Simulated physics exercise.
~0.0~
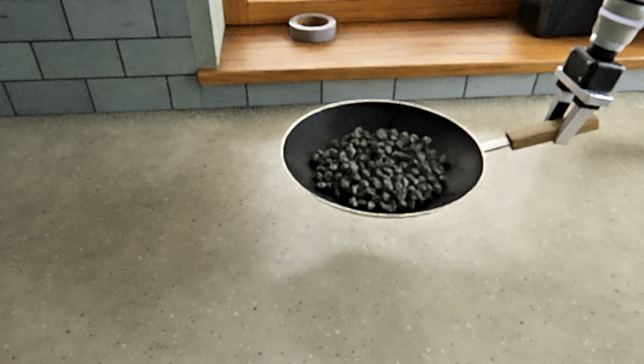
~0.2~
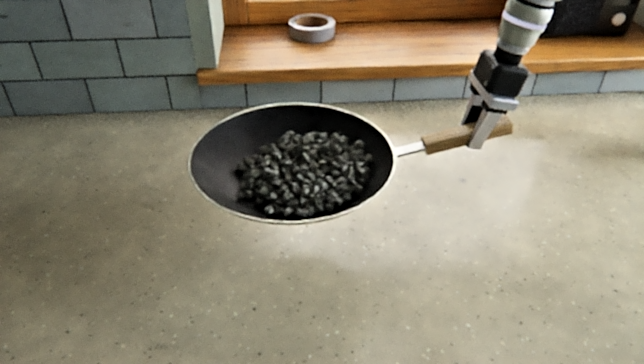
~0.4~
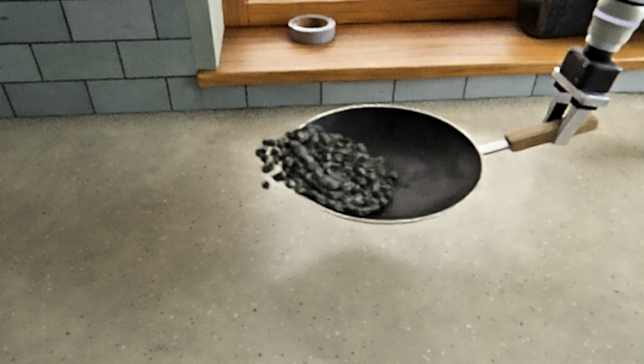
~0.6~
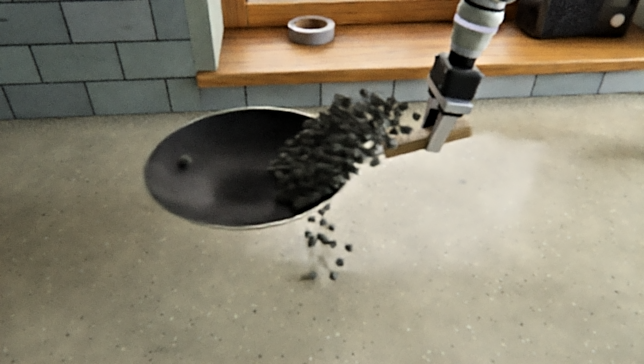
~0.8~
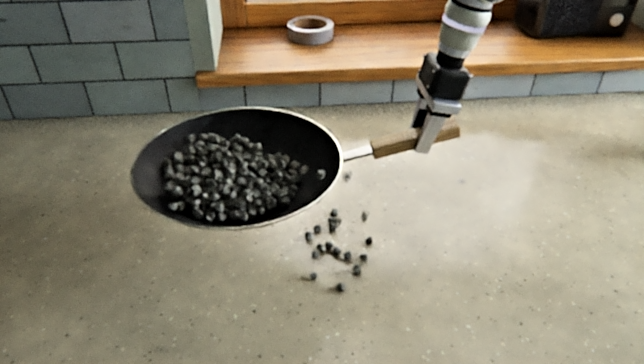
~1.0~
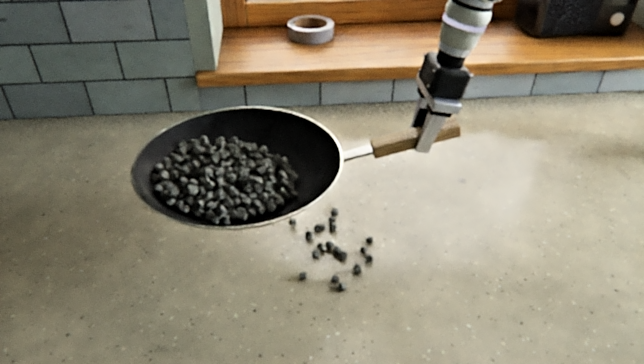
In this clip, a robotic arm swings a black wok of small dark pebbles left, right, then left again above a grey countertop, making them surge and spill over the handle side, and it ends still with most inside and a small scatter below.
